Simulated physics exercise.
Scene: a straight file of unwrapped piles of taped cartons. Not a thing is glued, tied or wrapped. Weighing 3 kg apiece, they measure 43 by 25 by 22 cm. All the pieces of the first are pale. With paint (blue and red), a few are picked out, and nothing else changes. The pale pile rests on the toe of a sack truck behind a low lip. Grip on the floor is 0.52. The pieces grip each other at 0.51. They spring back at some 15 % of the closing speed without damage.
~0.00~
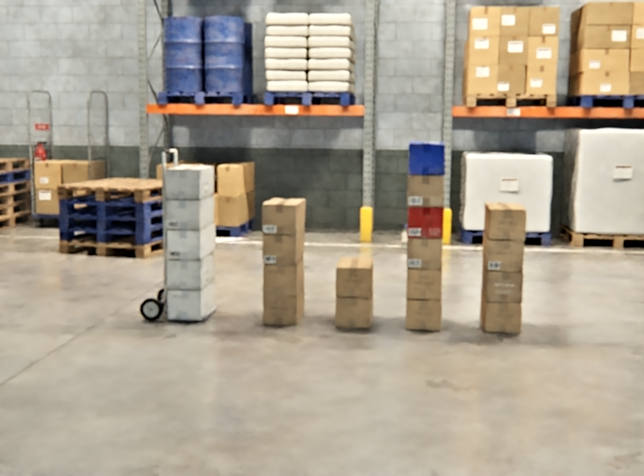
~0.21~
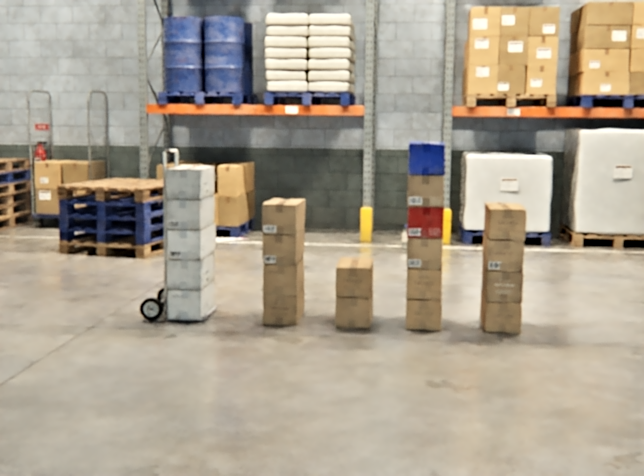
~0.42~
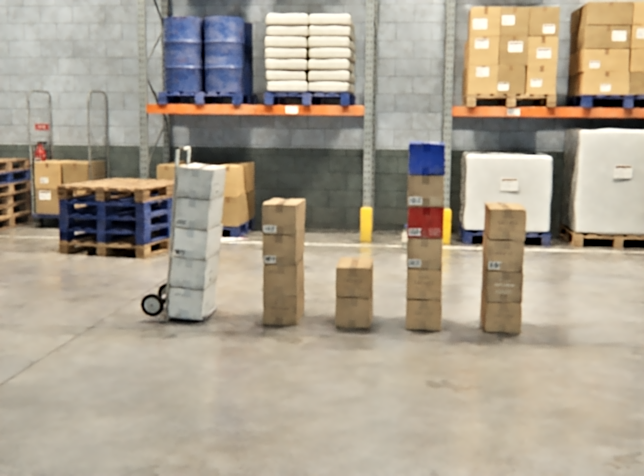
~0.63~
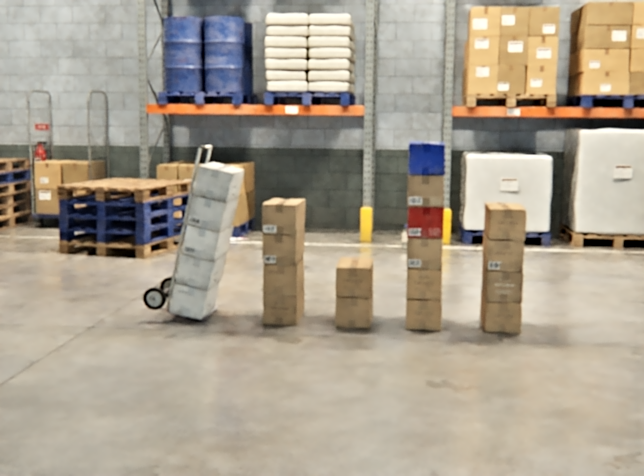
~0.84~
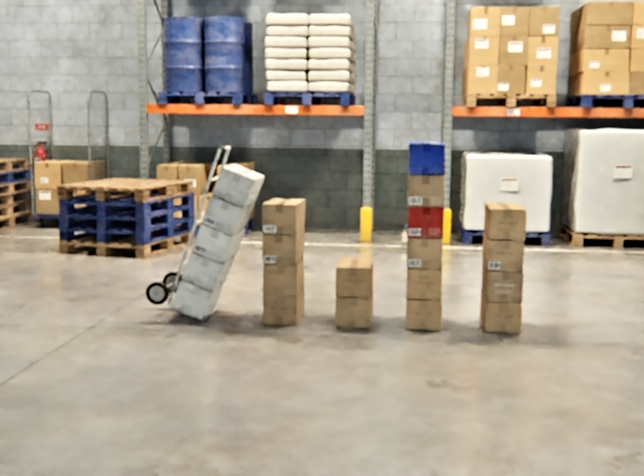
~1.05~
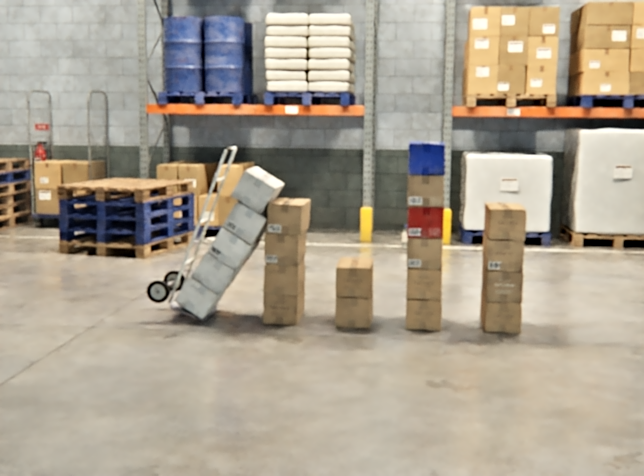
At first, a pale stack of cartons stands upright on a hand truck at the left of a row of brown stacks, one with a blue and a red carton. The truck and pale stack then lean steadily rightward, and finally the pale cartons tilt beyond the truck's frame, against the neighbouring brown stack.
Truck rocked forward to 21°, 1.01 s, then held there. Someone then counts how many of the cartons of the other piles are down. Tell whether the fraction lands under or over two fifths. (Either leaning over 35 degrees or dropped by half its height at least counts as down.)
You'll see not even two fifths go down.
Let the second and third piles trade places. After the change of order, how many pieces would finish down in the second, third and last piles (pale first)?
Down per pile: Second 0, third 0, last 0.
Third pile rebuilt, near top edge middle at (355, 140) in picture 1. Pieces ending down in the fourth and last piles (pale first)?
Fourth 6, last 4.
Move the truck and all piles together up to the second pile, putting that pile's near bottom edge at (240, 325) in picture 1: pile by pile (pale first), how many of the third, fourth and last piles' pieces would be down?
Then third 0, fourth 0, last 0.
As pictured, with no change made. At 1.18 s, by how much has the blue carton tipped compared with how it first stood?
Roughly 0°.
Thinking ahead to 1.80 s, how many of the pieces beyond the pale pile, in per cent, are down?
At that instant, 20 percent.
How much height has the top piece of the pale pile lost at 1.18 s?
10 cm.
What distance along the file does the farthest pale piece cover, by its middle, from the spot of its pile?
About 90 cm along the file.
After 1.18 s, 3 of the pale pile down; none of the 16 other cartons down, 4 disturbed.
After 1.42 s, 4 of the pale pile down; none of the 16 other cartons down, 4 disturbed.
After 1.60 s, 5 of the pale pile down; none of the 16 other cartons down, 4 disturbed.
After 1.80 s, 5 of the pale pile down; 3 of the 16 other cartons down.
In the end (2.3 s), 5 of the pale pile down; 3 of the 16 other cartons down; blue carton unmoved; red carton unmoved. That is 19 per cent. From the last view, middles, blue carton near (427, 158), red carton near (427, 219).
